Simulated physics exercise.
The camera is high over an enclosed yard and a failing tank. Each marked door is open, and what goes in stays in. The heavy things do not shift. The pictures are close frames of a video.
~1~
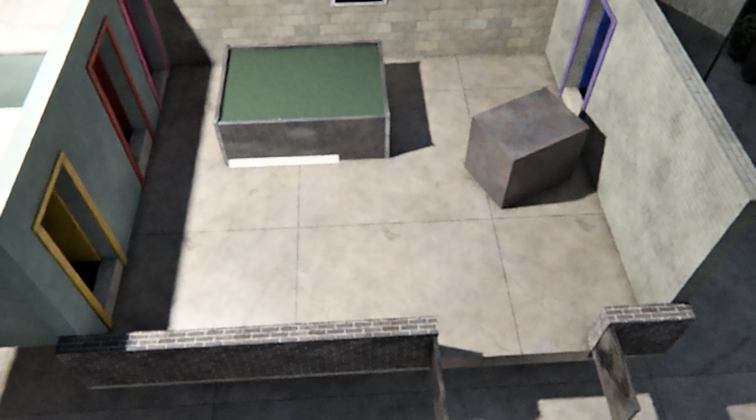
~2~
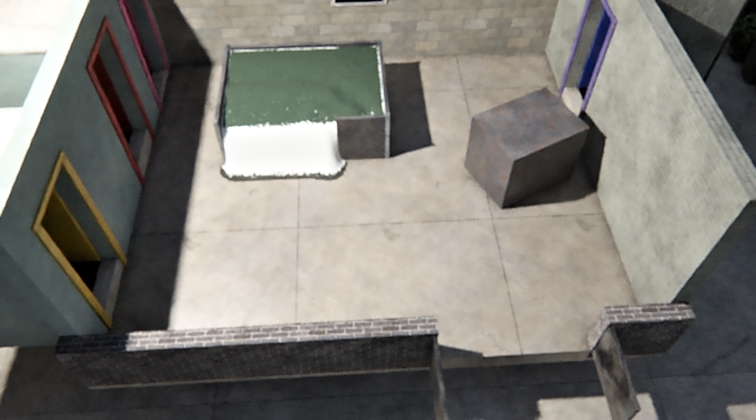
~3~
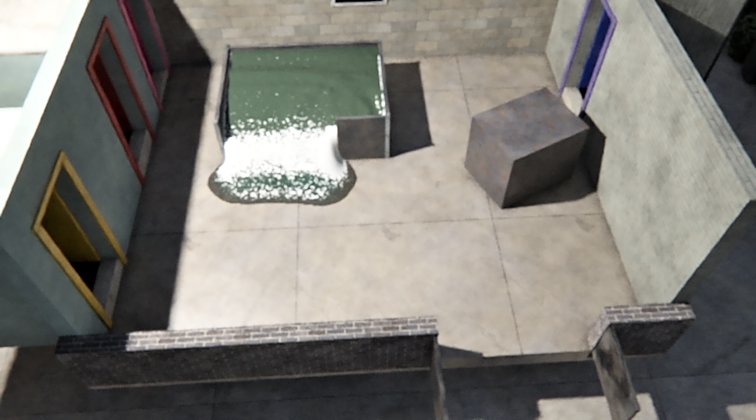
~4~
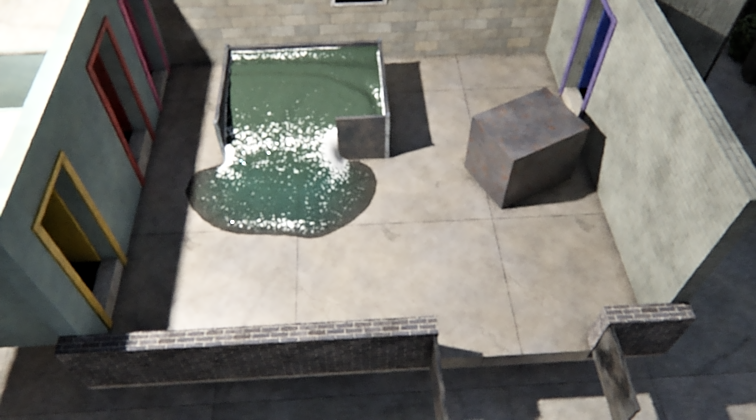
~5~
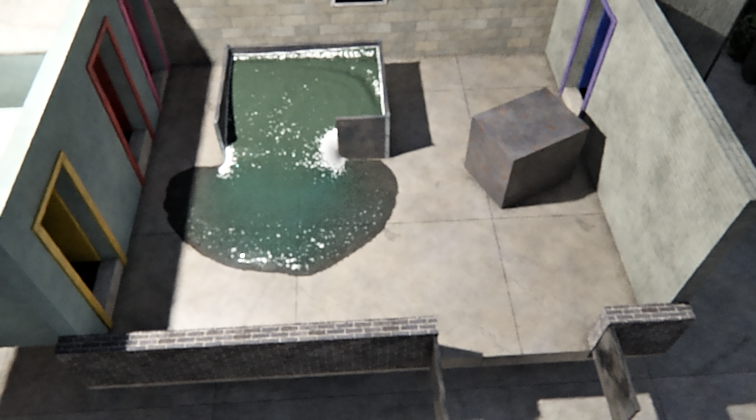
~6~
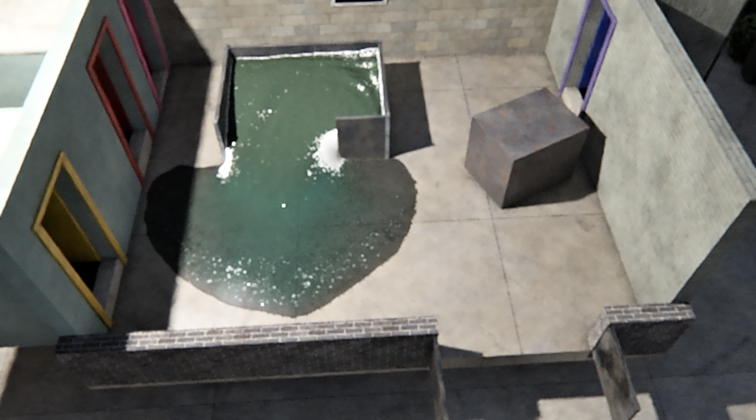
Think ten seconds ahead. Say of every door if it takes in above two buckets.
The yellow door takes more than that; the pink door stays under that; the blue door stays under that; the red door stays under that.
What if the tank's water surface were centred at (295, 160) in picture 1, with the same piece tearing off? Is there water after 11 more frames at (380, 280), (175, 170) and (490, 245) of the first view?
In turn: Flooded, awash, under water.
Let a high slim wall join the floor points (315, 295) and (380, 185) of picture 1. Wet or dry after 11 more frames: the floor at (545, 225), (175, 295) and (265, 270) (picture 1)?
In that order: No water, covered, under water.
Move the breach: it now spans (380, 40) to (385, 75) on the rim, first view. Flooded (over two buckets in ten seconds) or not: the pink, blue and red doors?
Then: The pink door holds; the blue door is over; the red door stays under.
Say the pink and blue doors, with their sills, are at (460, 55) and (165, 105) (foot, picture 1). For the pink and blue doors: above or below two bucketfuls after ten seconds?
Then: Pink stays under, blue takes less.
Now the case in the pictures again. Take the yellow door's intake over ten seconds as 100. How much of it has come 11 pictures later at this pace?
Near 10 in a hundred.
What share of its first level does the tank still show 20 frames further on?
About 26 per cent.
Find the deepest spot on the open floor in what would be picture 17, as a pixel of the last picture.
Near (159, 357).
A moment on, water covers 40 % of the floor; the yellow door wet at the sill, nothing in, the pink door not reached, the blue door not reached, the red door wet at the sill, nothing in.
Next, water covers 40 % of the floor; the yellow door under two buckets in, the pink door not reached, the blue door not reached, the red door wet at the sill, nothing in.
Then, water covers 55 % of the floor; the yellow door over two buckets in, the pink door not reached, the blue door not reached, the red door wet at the sill, nothing in.
Later, water covers 85 % of the floor; the yellow door over two buckets in, the pink door wet at the sill, nothing in, the blue door wet at the sill, nothing in, the red door wet at the sill, nothing in.
In the end, water covers 100 % of the floor; the yellow door over two buckets in, the pink door under two buckets in, the blue door wet at the sill, nothing in, the red door wet at the sill, nothing in.
